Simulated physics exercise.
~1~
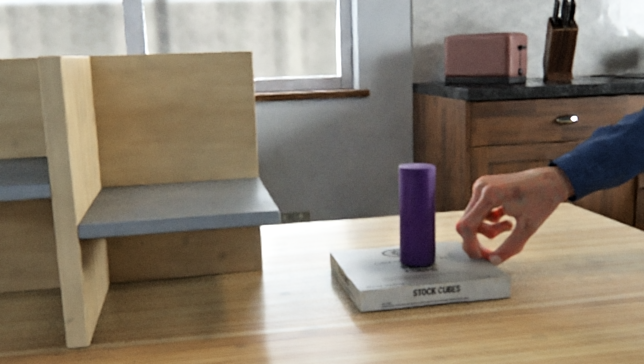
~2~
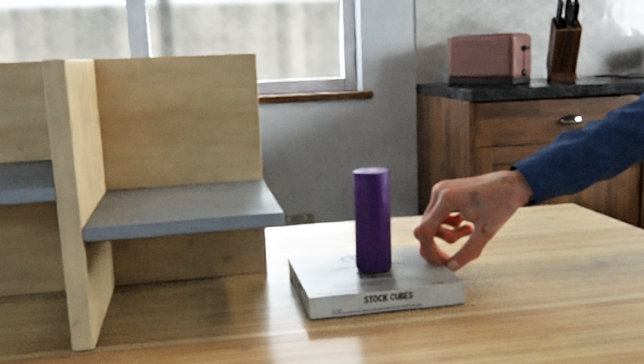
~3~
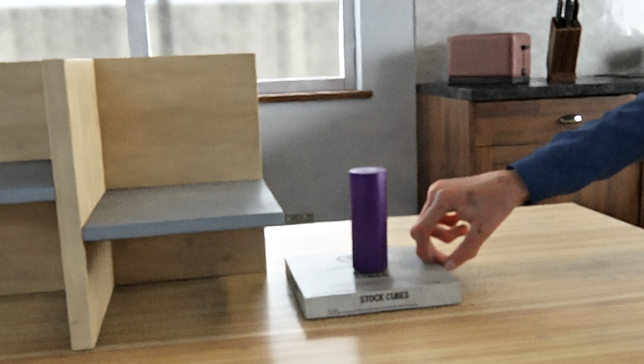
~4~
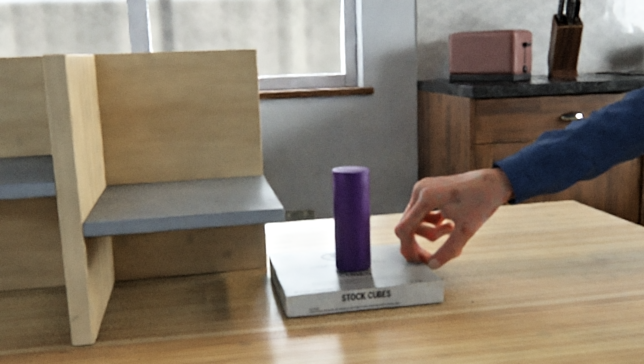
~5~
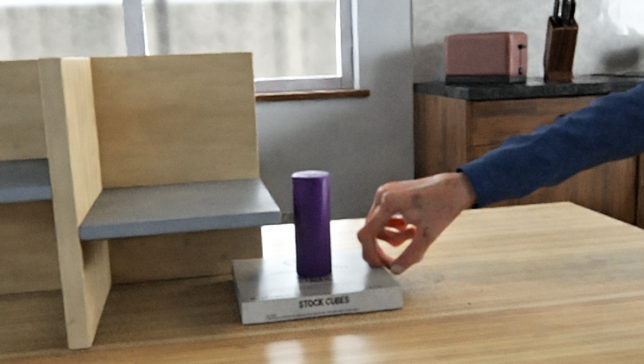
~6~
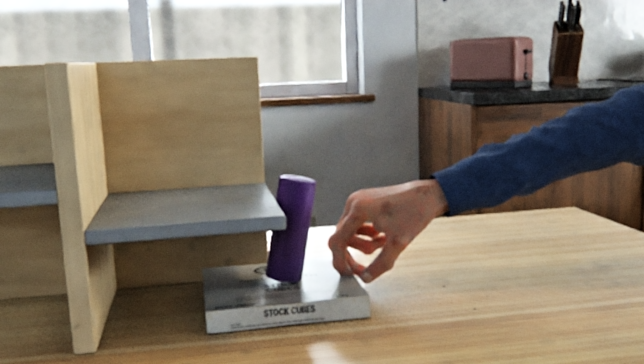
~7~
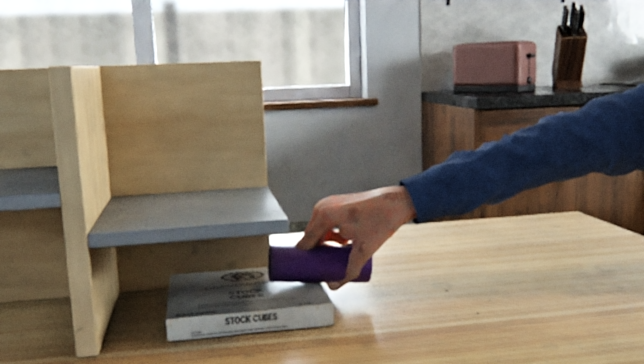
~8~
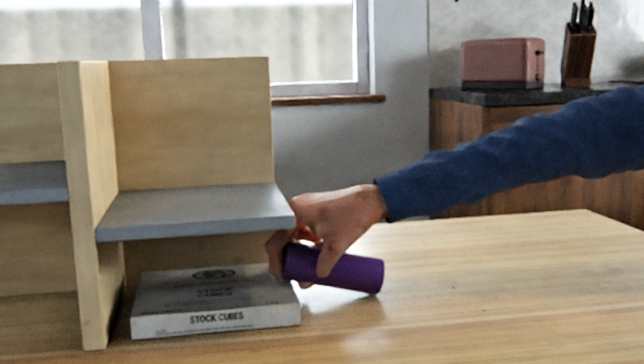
A purple cylinder rode upright on a flat box labelled stock cubes as a hand slid it left towards the gap under a grey shelf, then tipped against the shelf's edge and ended up on its side while the box went underneath.
